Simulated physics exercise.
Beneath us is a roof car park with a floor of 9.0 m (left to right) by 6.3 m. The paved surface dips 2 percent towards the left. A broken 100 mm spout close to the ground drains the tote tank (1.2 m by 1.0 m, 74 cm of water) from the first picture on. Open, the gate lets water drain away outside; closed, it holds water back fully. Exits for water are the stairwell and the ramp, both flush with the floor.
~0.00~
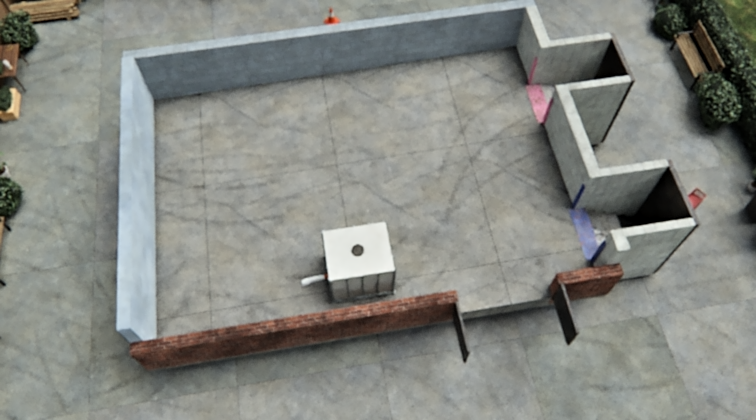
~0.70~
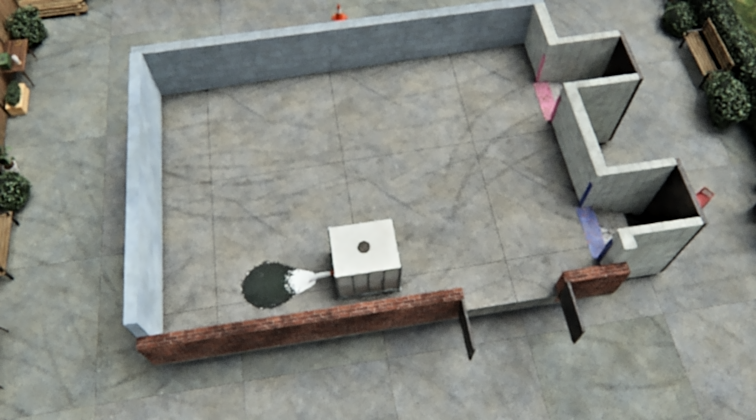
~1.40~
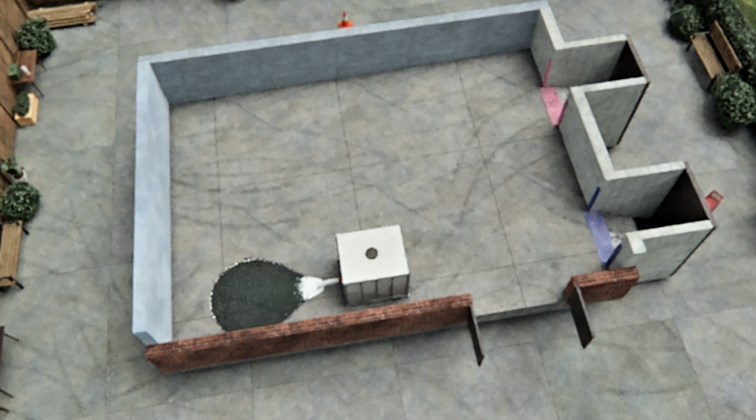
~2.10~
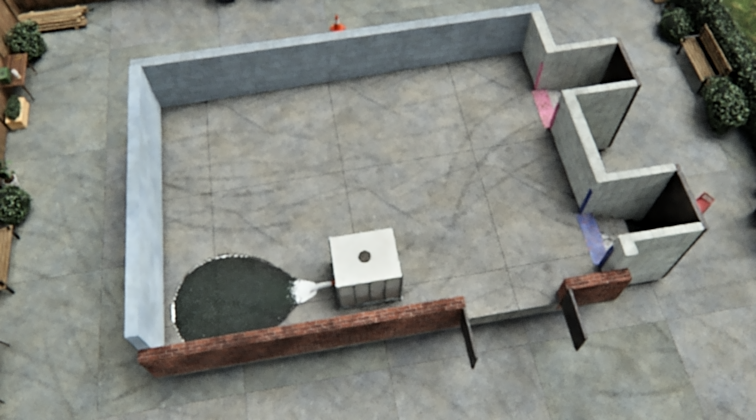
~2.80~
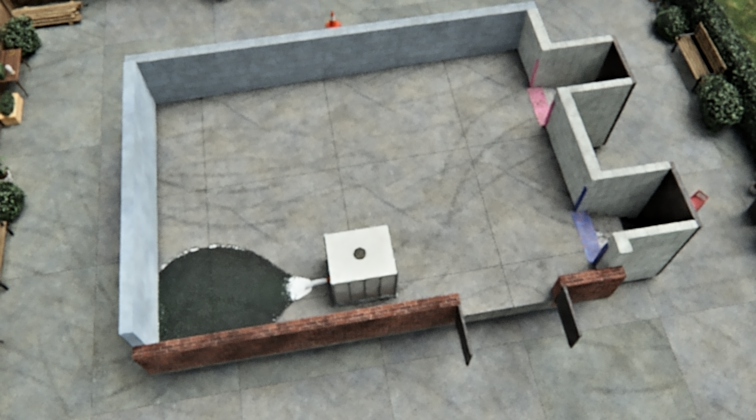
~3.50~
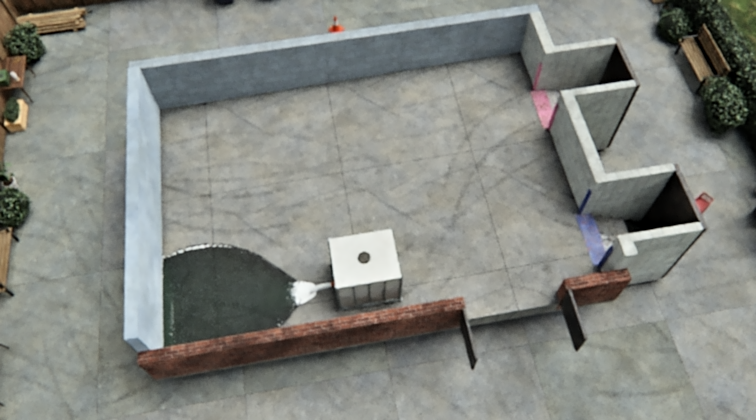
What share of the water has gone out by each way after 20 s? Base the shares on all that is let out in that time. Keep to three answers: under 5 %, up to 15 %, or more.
I would say the gate opening takes not even 5 %; the stair shaft (marked blue) takes not even 5 %; the down ramp (marked pink) takes under 5 %.
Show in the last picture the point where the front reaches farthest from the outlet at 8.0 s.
(161, 166).
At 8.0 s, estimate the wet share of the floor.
15 %.
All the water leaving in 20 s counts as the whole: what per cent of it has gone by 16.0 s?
I'd put it at about 0 per cent.
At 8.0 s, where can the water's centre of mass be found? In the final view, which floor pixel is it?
Roughly (196, 289) in the last view.
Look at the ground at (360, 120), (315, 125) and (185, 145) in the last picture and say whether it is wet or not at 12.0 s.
First untouched, next untouched, last waterlogged.
After 5.0 s water covers 10 % of the floor and is deepest (5 cm) near (165, 362); gone so far, the gate opening 0 %, the stair shaft (marked blue) 0 %, the down ramp (marked pink) 0 %.
After 8.0 s water covers 15 % of the floor and is deepest (6 cm) near (165, 353); gone so far, the gate opening 0 %, the stair shaft (marked blue) 0 %, the down ramp (marked pink) 0 %.
After 12.0 s water covers 20 % of the floor and is deepest (6 cm) near (165, 353); gone so far, the gate opening 0 %, the stair shaft (marked blue) 0 %, the down ramp (marked pink) 0 %.
After 16.0 s water covers 25 % of the floor and is deepest (6 cm) near (164, 327); gone so far, the gate opening 0 %, the stair shaft (marked blue) 0 %, the down ramp (marked pink) 0 %.
After 20.0 s water covers 25 % of the floor and is deepest (6 cm) near (161, 116); gone so far, the gate opening 0 %, the stair shaft (marked blue) 0 %, the down ramp (marked pink) 0 %.
